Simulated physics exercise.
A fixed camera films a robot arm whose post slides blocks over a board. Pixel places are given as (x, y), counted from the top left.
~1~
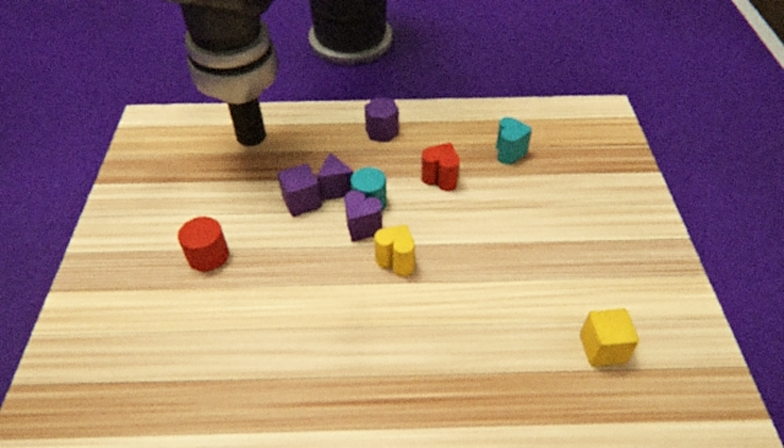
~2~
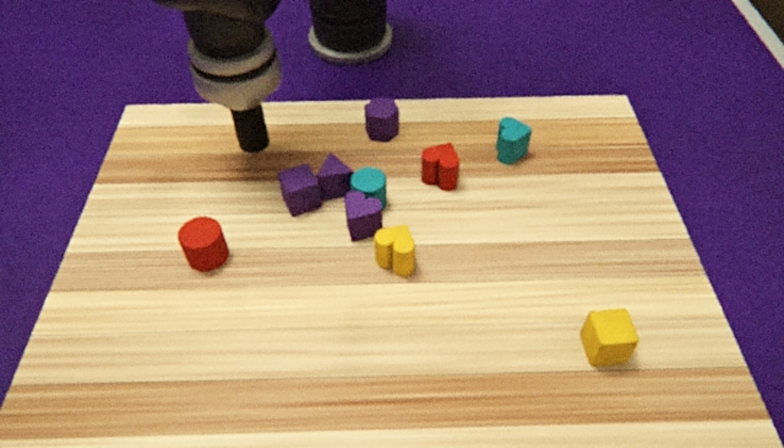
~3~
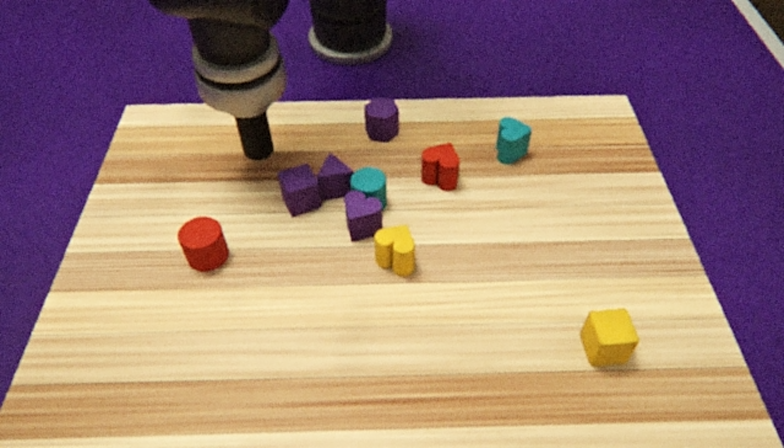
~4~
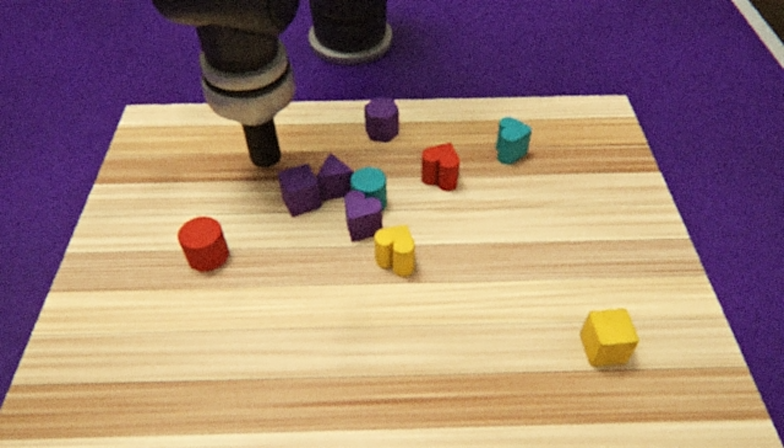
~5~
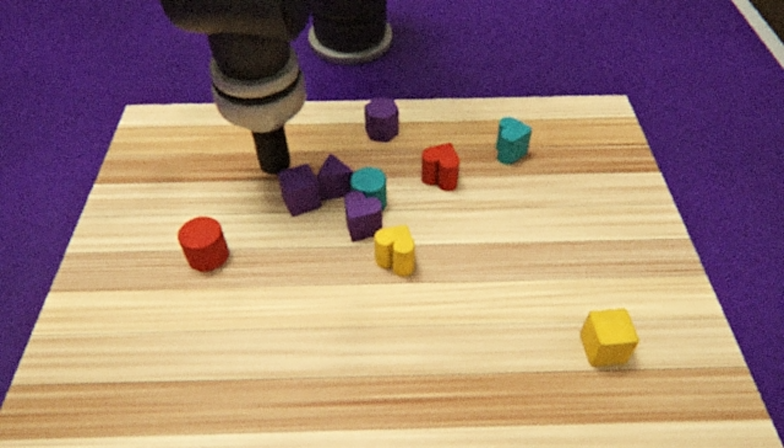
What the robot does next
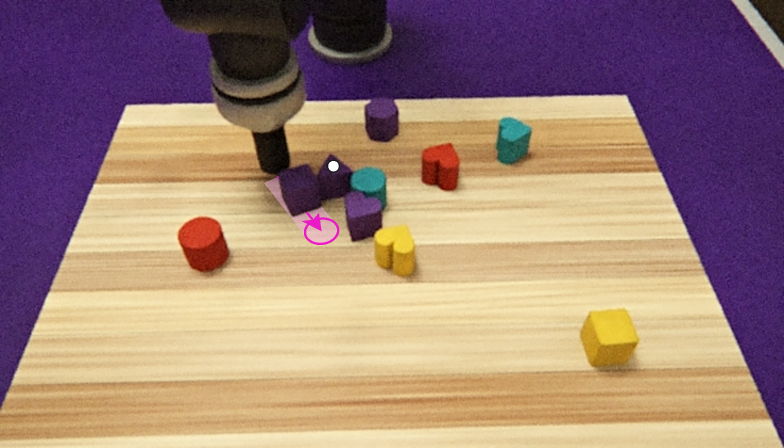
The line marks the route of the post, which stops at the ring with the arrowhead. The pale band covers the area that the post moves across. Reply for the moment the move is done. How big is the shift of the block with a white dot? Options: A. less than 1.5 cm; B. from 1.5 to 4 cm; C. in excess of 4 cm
I'll go with A - less than 1.5 cm.
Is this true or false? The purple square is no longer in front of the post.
My answer: False.
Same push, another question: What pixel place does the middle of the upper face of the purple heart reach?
Located at (386, 210).
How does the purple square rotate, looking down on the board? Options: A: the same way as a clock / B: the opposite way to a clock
The correct letter is B.
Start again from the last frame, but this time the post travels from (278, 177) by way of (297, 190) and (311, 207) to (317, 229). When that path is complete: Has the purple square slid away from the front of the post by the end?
It seems not.
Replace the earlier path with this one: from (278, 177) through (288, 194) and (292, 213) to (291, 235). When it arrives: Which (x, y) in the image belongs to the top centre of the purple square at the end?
It will end up at (322, 200).
Drawn move, in a line from (278, 177) to (322, 231); the dot is on the purple three-sided block.
What follows on the original path. Halfway along, post at (297, 190); purple square at (318, 194), turned 20° anticlockwise.
At the end, post at (320, 219); purple square at (354, 214), turned 70° anticlockwise; purple three-sided block still; purple heart at (386, 210).
